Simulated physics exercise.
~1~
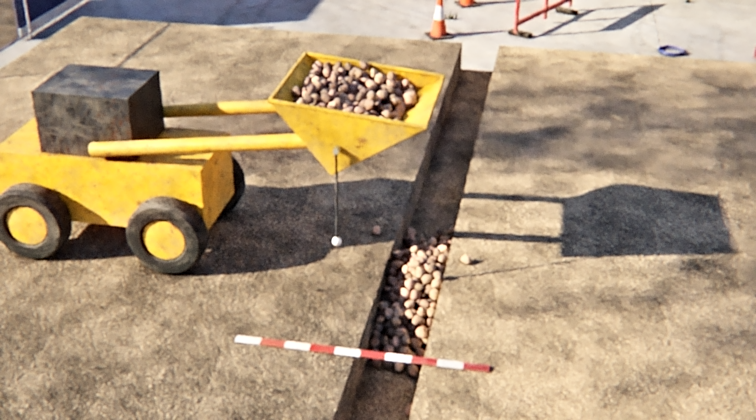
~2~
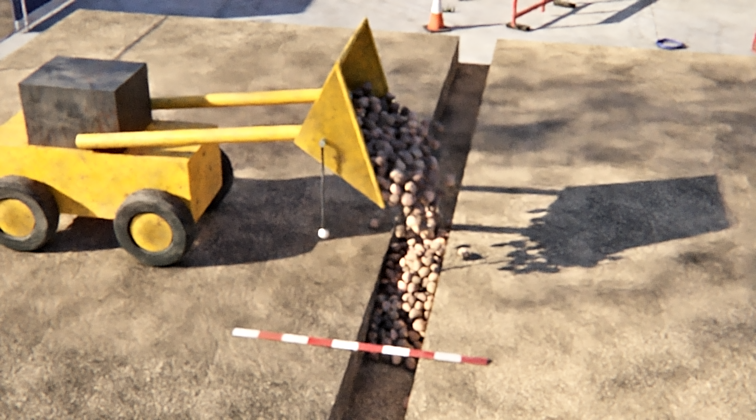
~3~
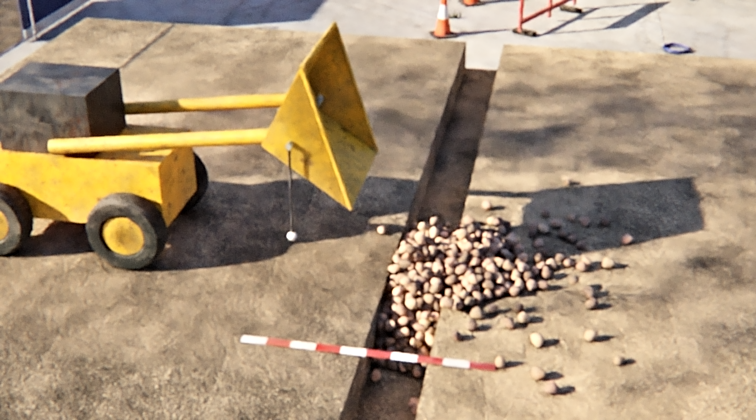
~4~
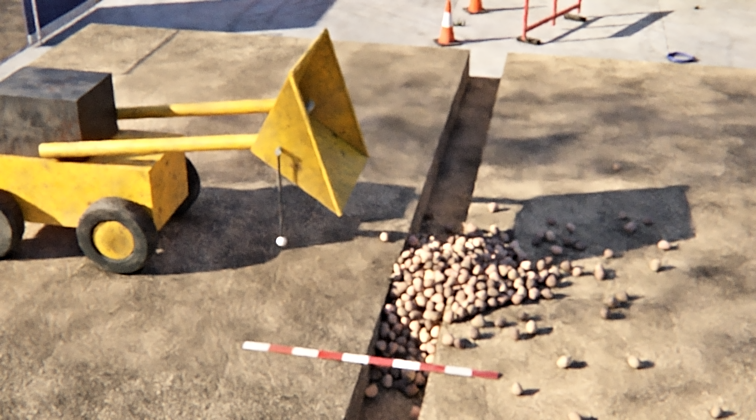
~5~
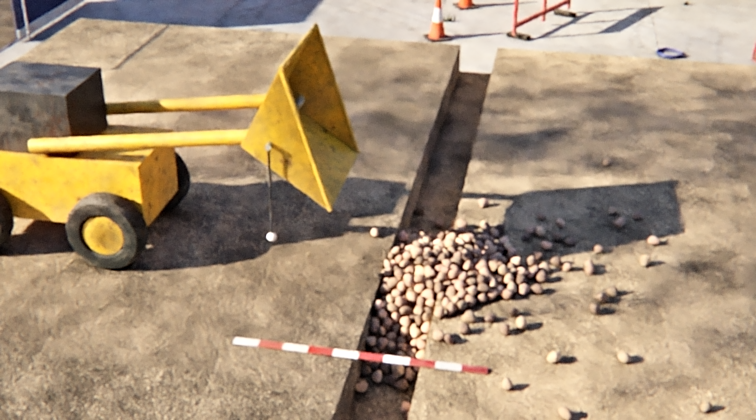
A yellow loader with a dark block on its back holds a bucket of brownish stones over a narrow trench, seen from above on sunlit, rough brown ground. Some stones already lie in the trench beside a red-and-white staff, with orange cones behind and a white ball hanging below the bucket. The bucket tips forward, and the stones pour into the trench. The machine backs away to the left as the stones heap up and spill over the right edge. It ends with the bucket empty and still tilted, the pile overfilling part of the trench and loose stones scattered to the right.
